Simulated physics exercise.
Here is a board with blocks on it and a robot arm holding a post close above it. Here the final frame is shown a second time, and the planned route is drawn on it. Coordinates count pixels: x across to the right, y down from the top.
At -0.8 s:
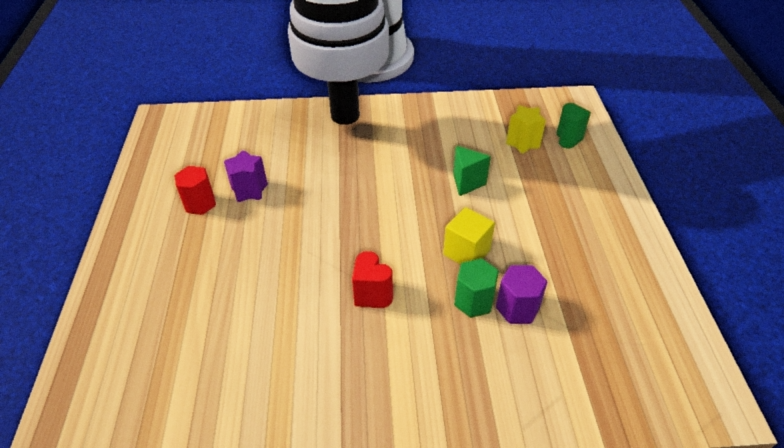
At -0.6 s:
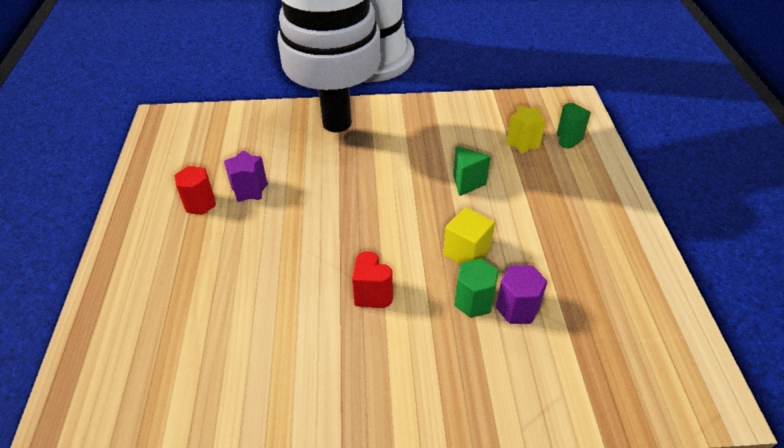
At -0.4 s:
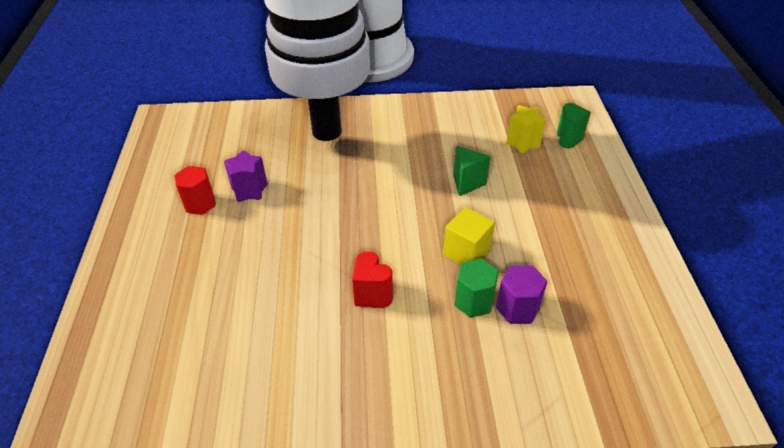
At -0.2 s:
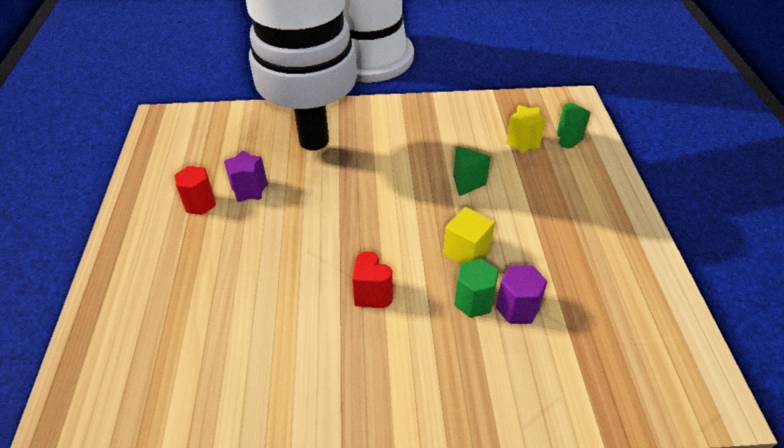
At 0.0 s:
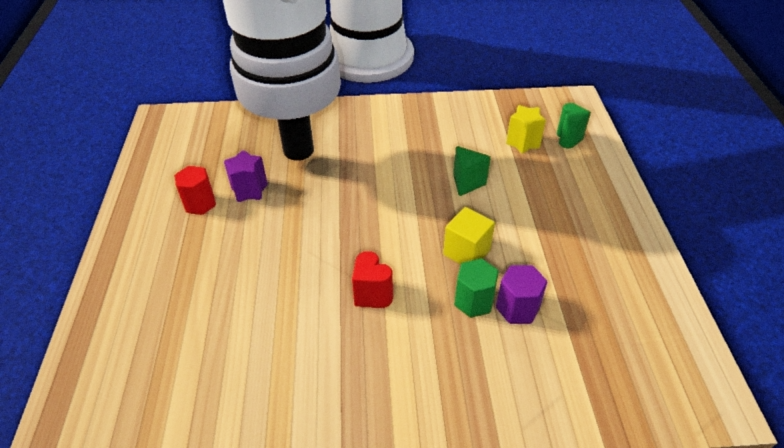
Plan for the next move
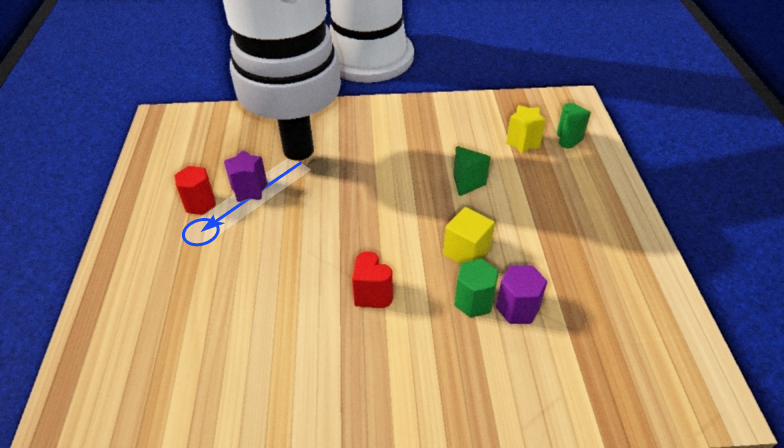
The robot arm moved its black post slowly left and a little toward the viewer above the wooden board, nearing the purple star, while the red, purple, yellow and green blocks all stayed still.
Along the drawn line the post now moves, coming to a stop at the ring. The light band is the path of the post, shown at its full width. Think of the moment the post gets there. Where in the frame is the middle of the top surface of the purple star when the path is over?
The answer is (156, 199).
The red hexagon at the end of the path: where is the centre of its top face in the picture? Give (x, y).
Expect it around (149, 179).
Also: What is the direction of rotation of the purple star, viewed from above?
It swings round clockwise.
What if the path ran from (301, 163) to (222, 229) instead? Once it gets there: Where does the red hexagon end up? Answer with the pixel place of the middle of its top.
Just about (164, 177).
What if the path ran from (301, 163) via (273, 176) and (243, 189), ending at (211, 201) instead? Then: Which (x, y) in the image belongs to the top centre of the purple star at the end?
The point I'd pick in the picture is (176, 190).
The drawn path runs in a line from (301, 163) to (201, 232).
What follows on the original path. One third of the way, post (266, 173); purple star (228, 167), turned 15° clockwise.
Two thirds of the way, post (233, 195); red hexagon (165, 178), turned 45° clockwise; purple star (194, 184), turned 45° clockwise.
At the end, post (197, 220); red hexagon (149, 179), turned 90° clockwise; purple star (156, 199), turned 90° clockwise.
